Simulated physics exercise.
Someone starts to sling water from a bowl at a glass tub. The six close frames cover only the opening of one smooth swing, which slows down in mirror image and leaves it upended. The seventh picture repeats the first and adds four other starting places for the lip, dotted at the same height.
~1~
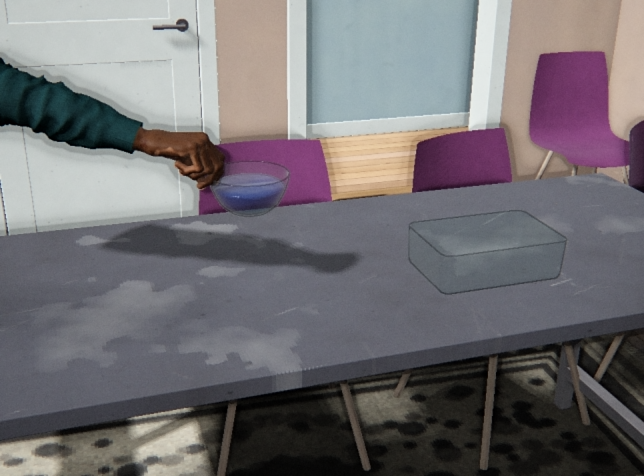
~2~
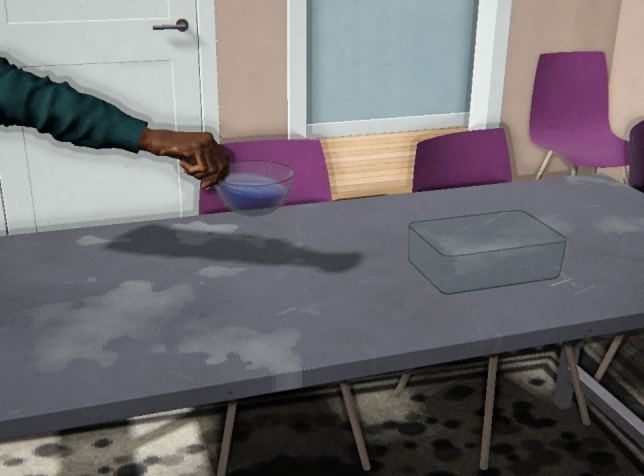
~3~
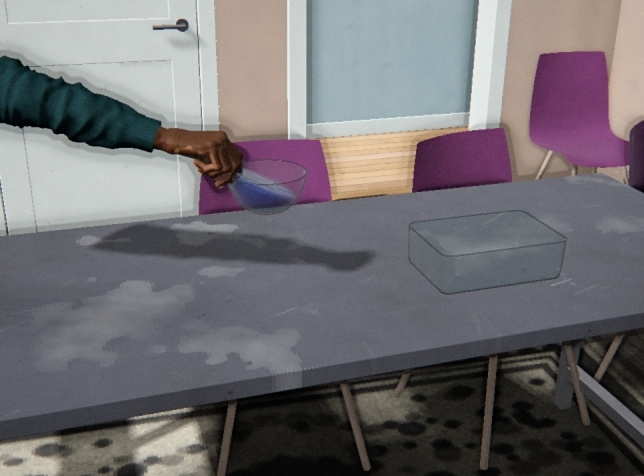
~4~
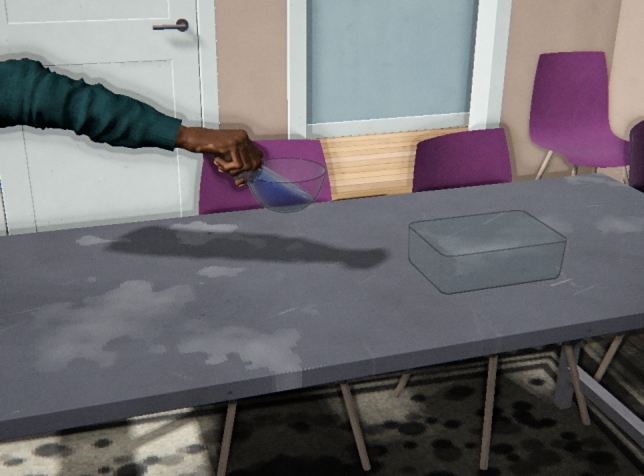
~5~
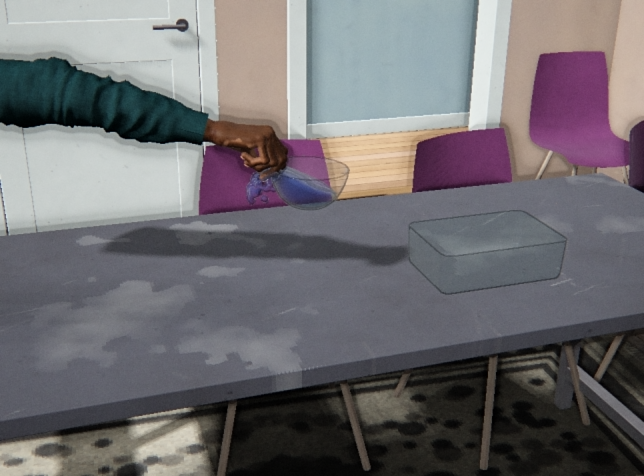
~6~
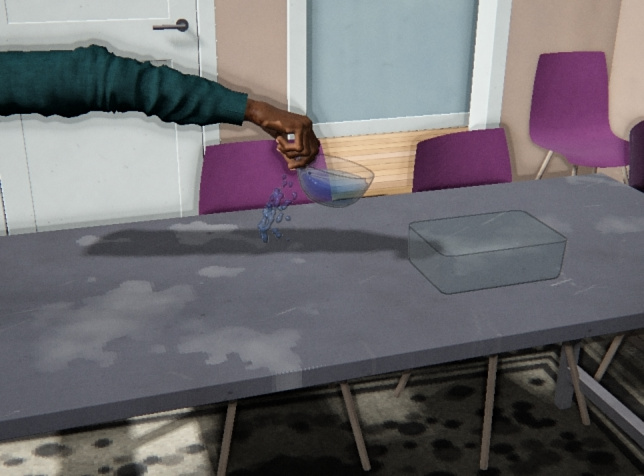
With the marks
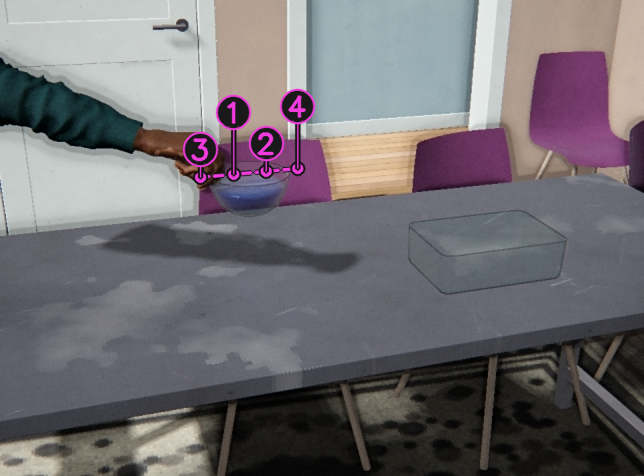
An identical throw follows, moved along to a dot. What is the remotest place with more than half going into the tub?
2.
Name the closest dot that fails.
Here it is dot 1.
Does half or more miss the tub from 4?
No.
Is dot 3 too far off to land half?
Yes, that goes wrong.
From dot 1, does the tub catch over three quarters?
No.
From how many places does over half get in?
Two of the four.
In magenta, 1 at (233, 174); 2 at (266, 171); 3 at (200, 177); 4 at (297, 168).
For dot 1, about 28 % lands in the tub, 67 % falls short and 6 % goes beside or beyond.
For dot 2, about 63 % lands in the tub, 27 % falls short and 10 % goes beside or beyond.
For dot 3, about 0 % lands in the tub, 98 % falls short.
For dot 4, about 72 % lands in the tub, 12 % falls short and 16 % goes beside or beyond.
